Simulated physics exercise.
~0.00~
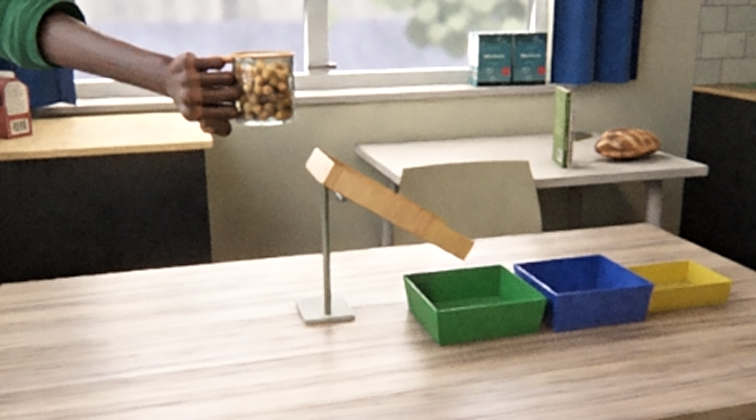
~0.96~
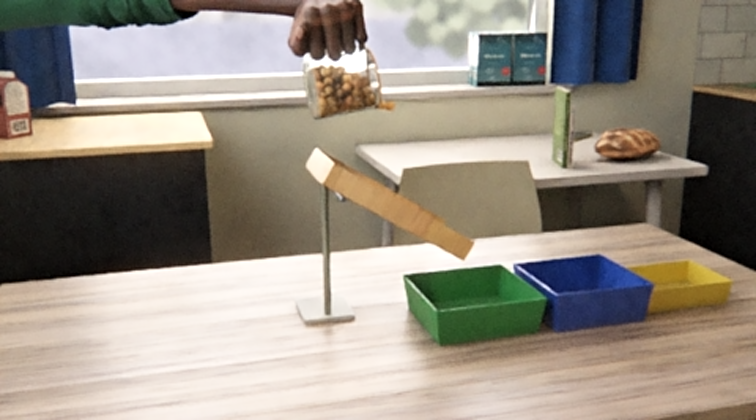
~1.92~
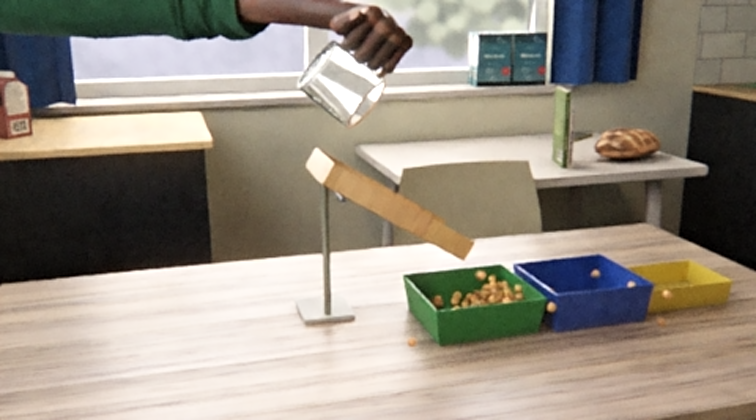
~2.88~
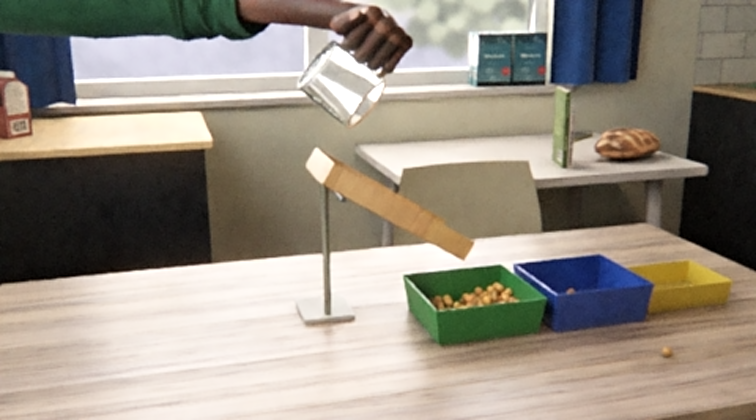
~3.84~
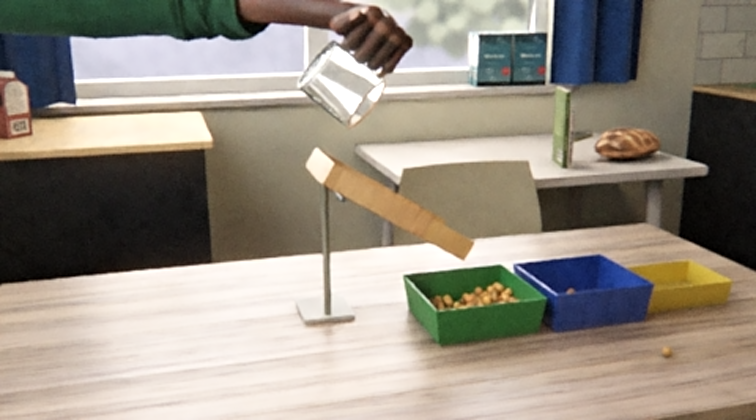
At first, a hand holds a clear cup full of small round wooden beads upright, to the left of a tilted chute on a stand, with green, blue and yellow tins lined up beyond its lower end. The hand moves right, above the chute, and tips the cup onto its side so the beads begin to spill. It keeps turning until the cup is upside down and empty. Beads gather in the green tin while a few scatter farther right. Finally, most lie in the green tin, a few sit in the blue one, and a stray bead rests on the table.
